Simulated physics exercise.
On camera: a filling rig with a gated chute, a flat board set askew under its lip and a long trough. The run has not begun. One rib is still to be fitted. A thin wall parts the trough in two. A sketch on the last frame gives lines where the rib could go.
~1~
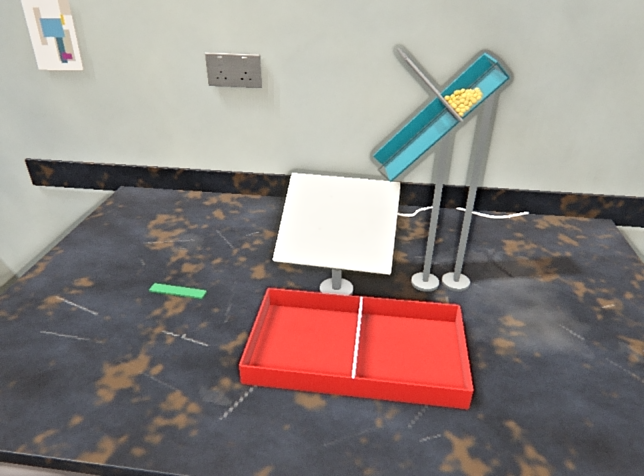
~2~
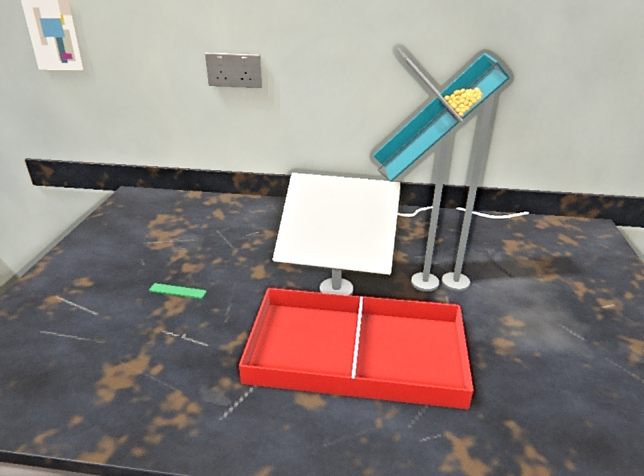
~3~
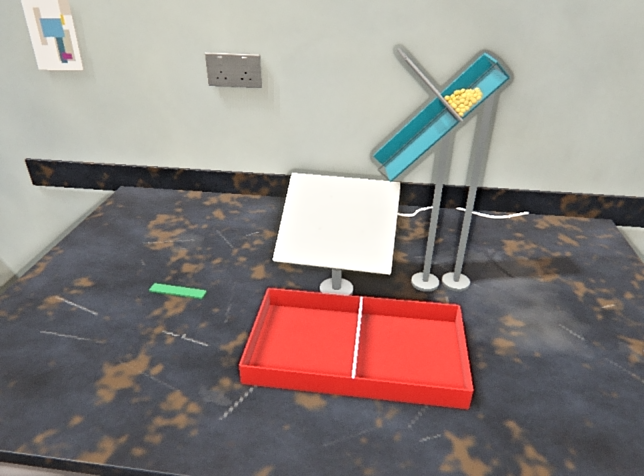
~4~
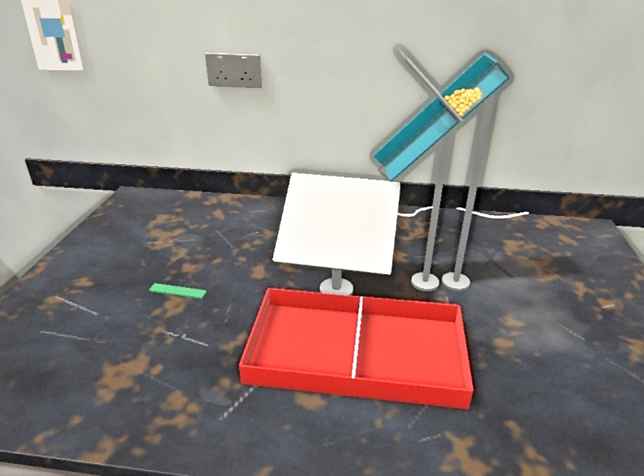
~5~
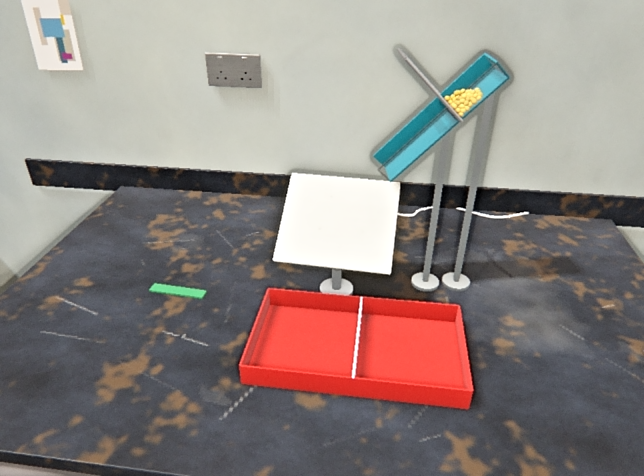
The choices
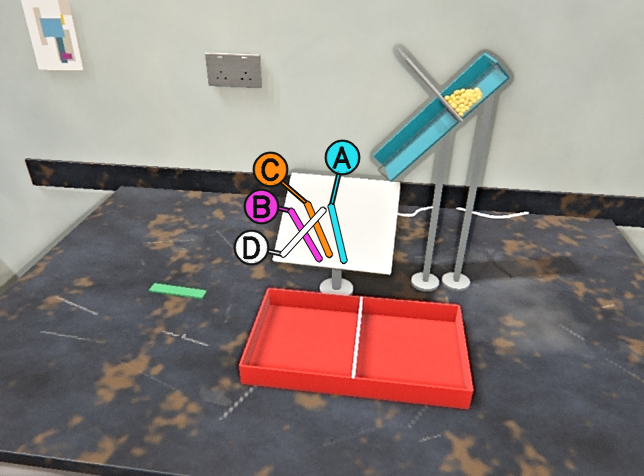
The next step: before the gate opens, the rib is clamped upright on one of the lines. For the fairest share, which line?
It is A.
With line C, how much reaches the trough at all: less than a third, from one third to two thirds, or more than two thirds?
More than two thirds.
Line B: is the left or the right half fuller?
More lands on the left.
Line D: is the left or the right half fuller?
Left.
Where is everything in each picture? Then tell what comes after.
Load behind the gate (462, 101), puffed corn balls; lip of the chute (388, 175), sloping fairly steeply, in the first frame.
Middle of the board (338, 220), tilted fairly steeply; middle of its low edge (331, 267); of its high edge (345, 178), in the second frame.
Front corners of the trough (240, 366) and (472, 391); front end of its middle wall (353, 378), in the third frame.
Middle of the load (462, 101); lip (388, 175), in the fourth frame.
Middle of the load (462, 101); lip (388, 175), in the fifth frame.
On the marked copy, line A from (331, 206) to (343, 260); line B from (291, 211) to (319, 258); line C from (307, 204) to (329, 254); line D from (323, 210) to (283, 254).
With A, of what is caught, roughly two thirds in the left half, roughly a third in the right.
With B, of what is caught, almost all in the left half, just a few in the right.
With C, of what is caught, almost all in the left half, just a few in the right.
With D, of what is caught, every piece in the left half, not one piece in the right.
